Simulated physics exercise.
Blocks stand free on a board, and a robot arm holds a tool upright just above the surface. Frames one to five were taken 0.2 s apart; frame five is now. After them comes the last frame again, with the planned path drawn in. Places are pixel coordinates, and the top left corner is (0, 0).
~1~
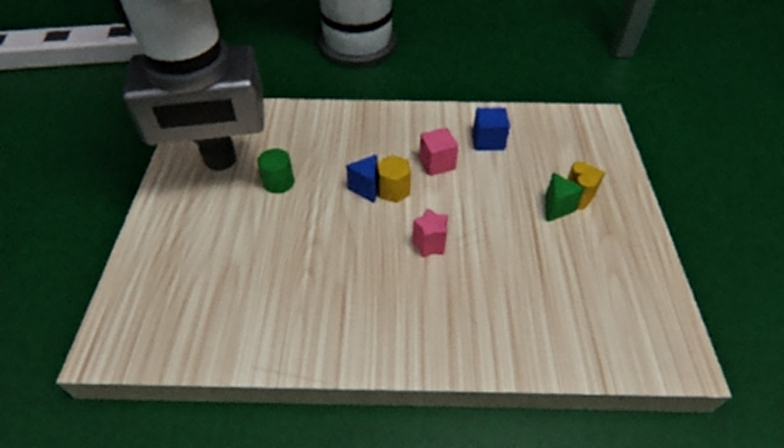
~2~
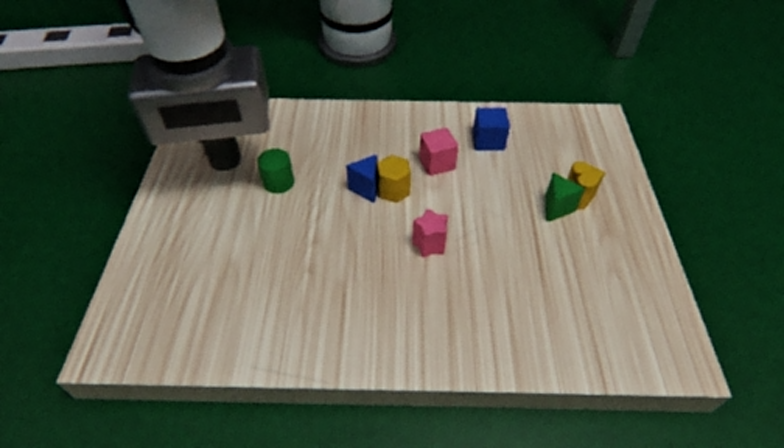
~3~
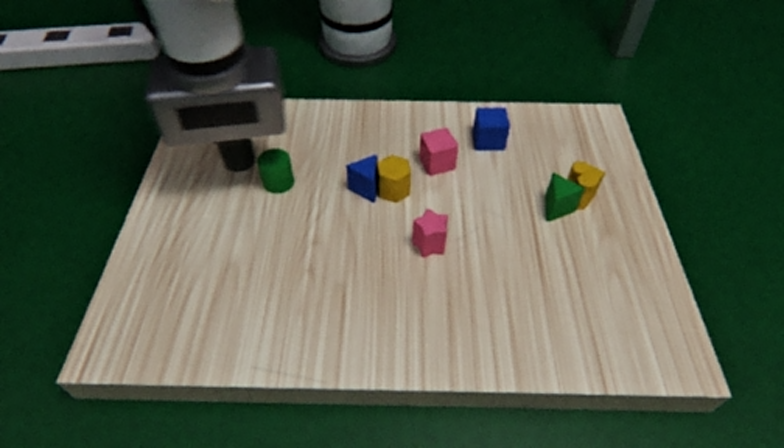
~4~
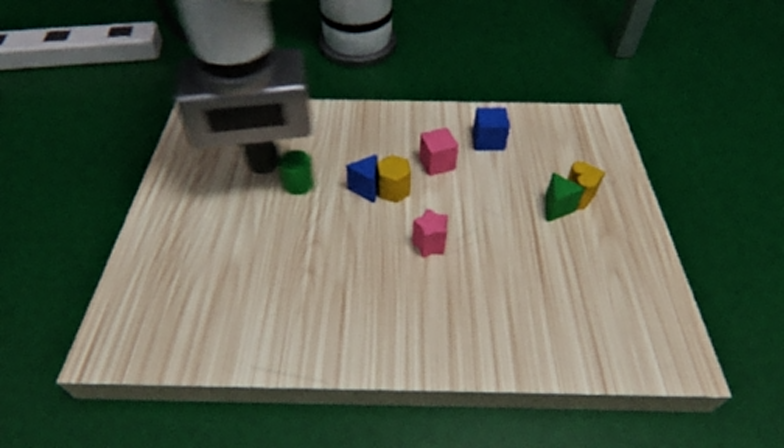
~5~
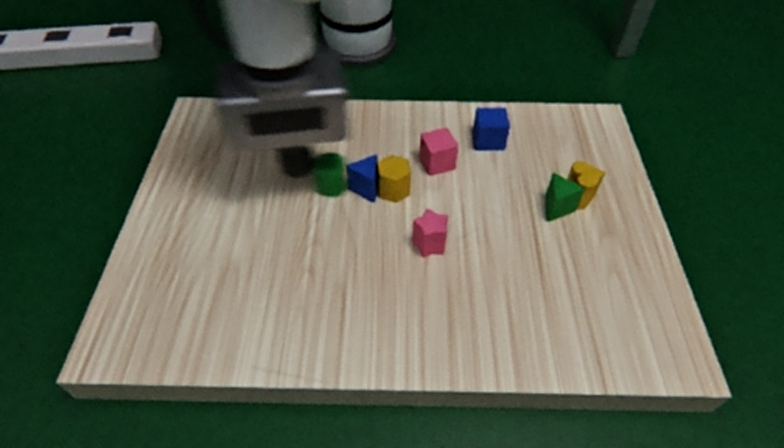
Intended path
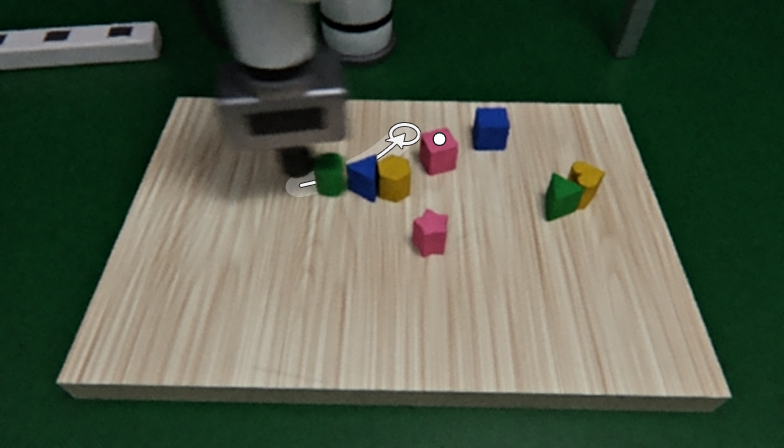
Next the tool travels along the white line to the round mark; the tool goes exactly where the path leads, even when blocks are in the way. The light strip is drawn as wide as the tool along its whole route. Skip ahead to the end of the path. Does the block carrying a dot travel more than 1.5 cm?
No, that is not how it ends up.
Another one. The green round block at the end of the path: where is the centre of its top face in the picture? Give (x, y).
For the centre of its top, I'd go with (371, 164).
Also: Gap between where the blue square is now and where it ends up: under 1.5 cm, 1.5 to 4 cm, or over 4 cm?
It ends under 1.5 cm away.
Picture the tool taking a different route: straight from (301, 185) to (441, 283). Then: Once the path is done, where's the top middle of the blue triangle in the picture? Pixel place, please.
The answer is (386, 161).
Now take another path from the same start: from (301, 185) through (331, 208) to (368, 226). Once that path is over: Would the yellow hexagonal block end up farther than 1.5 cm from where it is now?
Yes, that is how it ends up.
Drawn move, from (301, 185) through (344, 174) and (379, 156) to (405, 134); the dot is on the pink square.
What follows on the original path. One third of the way, tool (343, 156); green round block (365, 166); blue triangle (387, 178), turned 35° anticlockwise; yellow hexagonal block (410, 167), turned 20° anticlockwise.
Two thirds of the way, tool (379, 138); green round block (371, 164); blue triangle (390, 181), turned 35° anticlockwise; yellow hexagonal block (410, 167), turned 20° anticlockwise.
At the end, tool (405, 116); green round block (371, 164); blue triangle (390, 181), turned 35° anticlockwise; yellow hexagonal block (410, 167), turned 20° anticlockwise; pink square still; blue square still.
